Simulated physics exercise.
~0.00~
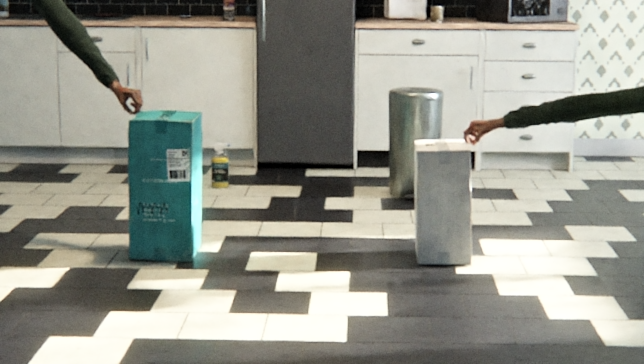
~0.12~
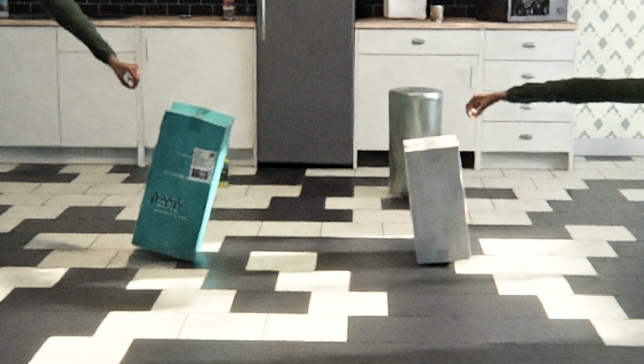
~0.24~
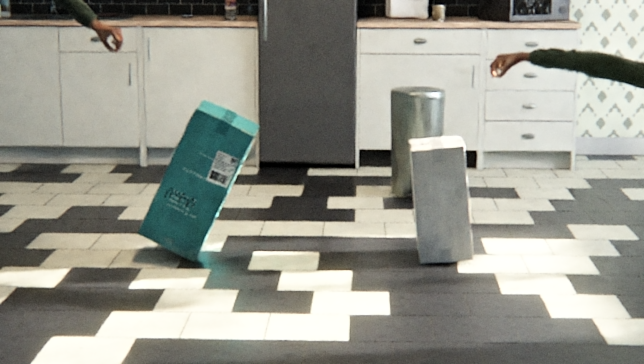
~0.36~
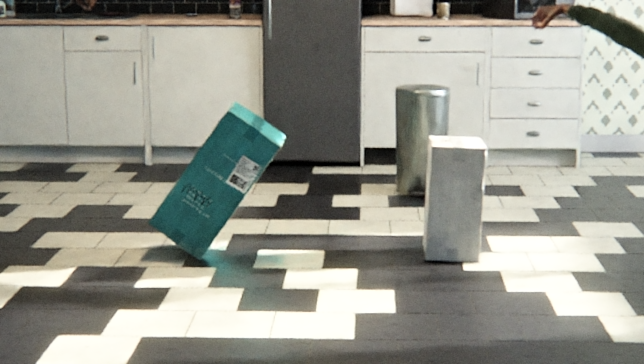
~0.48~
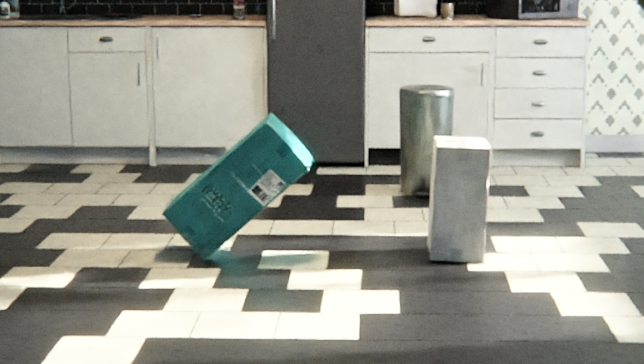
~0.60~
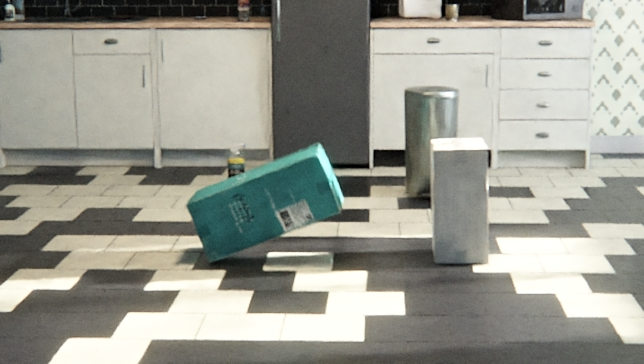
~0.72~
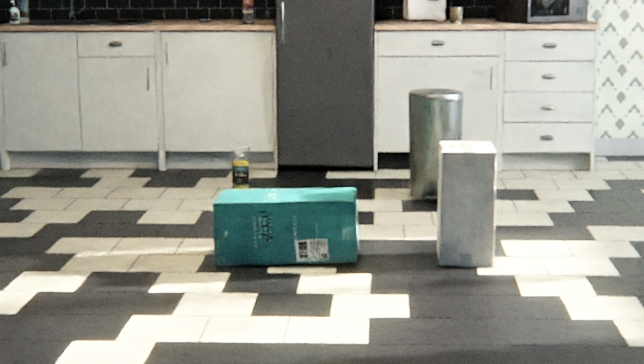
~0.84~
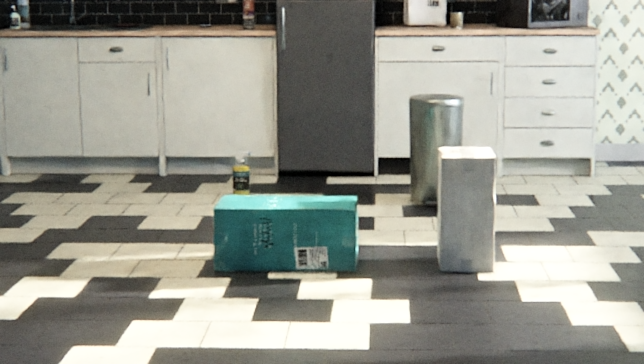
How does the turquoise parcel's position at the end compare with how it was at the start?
At the start the turquoise parcel was upright with a hand at its top, but by the end it was lying on its side on the floor.
On a kitchen's patterned tile floor, two hands let go of a tilted turquoise parcel and a tilted white one and drew back; the white parcel rocked back upright, while the turquoise one tipped over to the right and ended on its side.
